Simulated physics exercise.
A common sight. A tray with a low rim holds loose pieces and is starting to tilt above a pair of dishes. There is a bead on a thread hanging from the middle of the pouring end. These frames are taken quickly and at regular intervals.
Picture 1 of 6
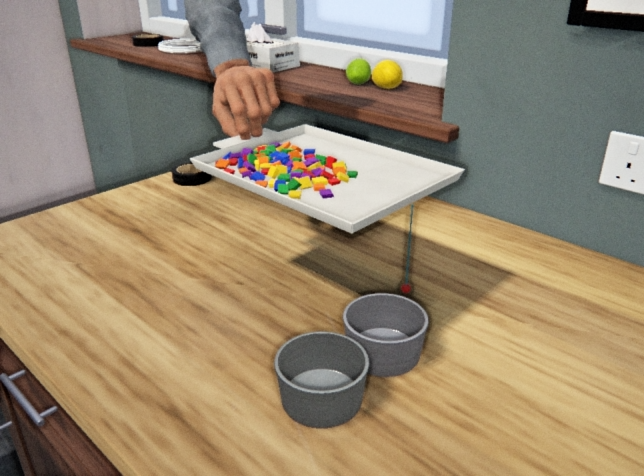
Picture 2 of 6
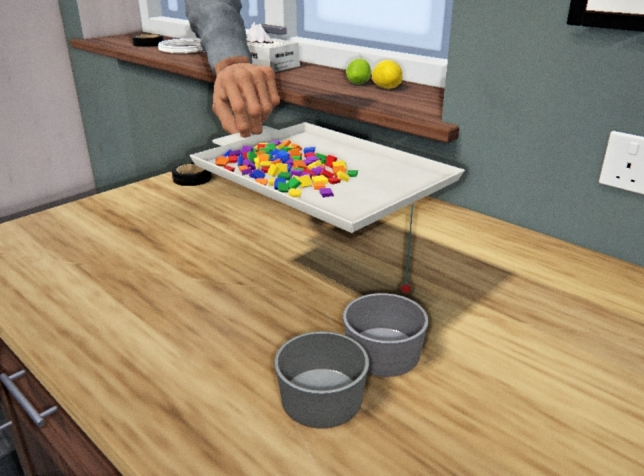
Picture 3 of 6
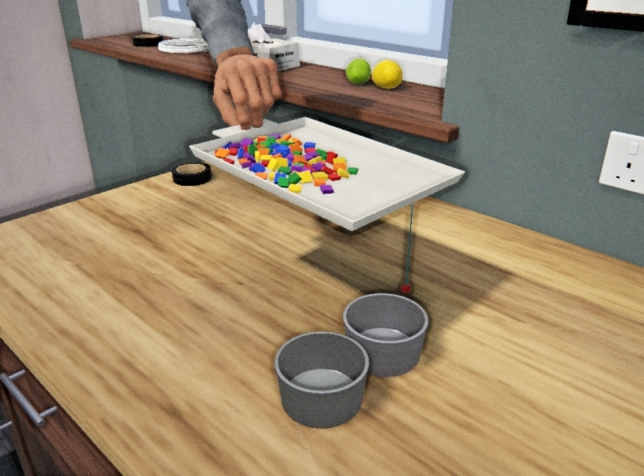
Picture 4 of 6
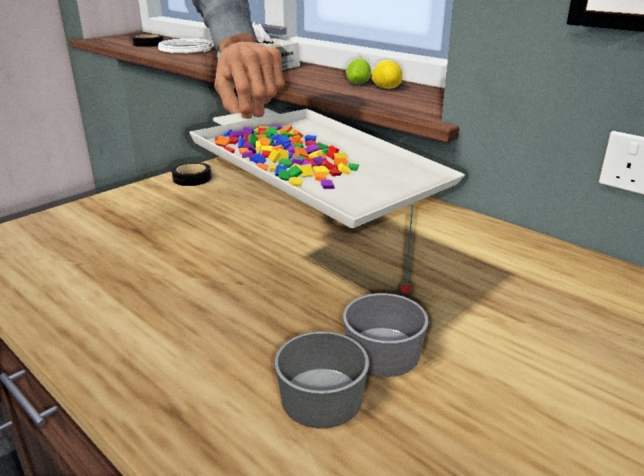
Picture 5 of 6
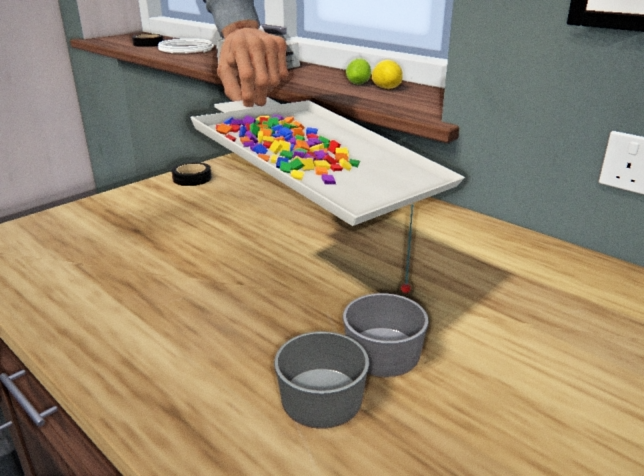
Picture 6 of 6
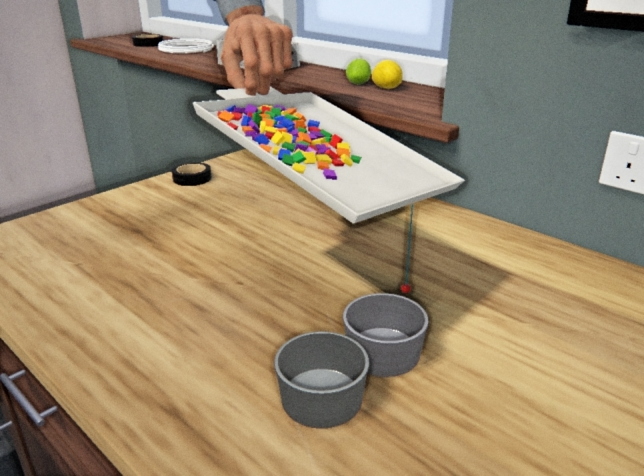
The clip shows a hand at the far end of a pale tray of colourful mosaic tiles above two grey dishes; the tray starts level, then its far end rises with the hand and it tilts toward its near right corner.
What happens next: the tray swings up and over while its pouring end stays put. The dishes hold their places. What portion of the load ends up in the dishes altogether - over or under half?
Most likely the lost part will be the majority.
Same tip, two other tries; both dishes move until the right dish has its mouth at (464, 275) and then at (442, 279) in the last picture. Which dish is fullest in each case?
In turn: The right-side dish; the right-side dish.
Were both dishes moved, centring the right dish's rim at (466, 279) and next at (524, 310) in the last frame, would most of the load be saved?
Well, a majority share the first time and a minority share the next.
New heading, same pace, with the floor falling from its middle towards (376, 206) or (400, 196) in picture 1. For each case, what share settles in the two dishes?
In order: About 50, then 20 percent.
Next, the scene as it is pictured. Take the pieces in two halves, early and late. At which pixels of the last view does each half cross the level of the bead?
The early half goes through (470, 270), the late half through (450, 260).
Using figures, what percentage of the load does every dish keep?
Around 0 in a hundred in the left dish and around 0 in a hundred in the right dish.
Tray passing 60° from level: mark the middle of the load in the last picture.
Mark it at roughly (448, 198) in the final frame.
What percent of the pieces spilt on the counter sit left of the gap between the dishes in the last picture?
Reading: Around 0 %.
Shortly afterwards, tray tipped steeply; near two thirds on the tray; a little outside both; near a third in the air.
Next, tray tipped past a quarter turn; only a few on the tray; the bulk outside both; a little in the air.
Some moments later, tray tipped past a quarter turn; the whole lot outside both.
In the end, tray tipped past a quarter turn; none at all in the left dish; none at all in the right dish; the whole lot outside both.
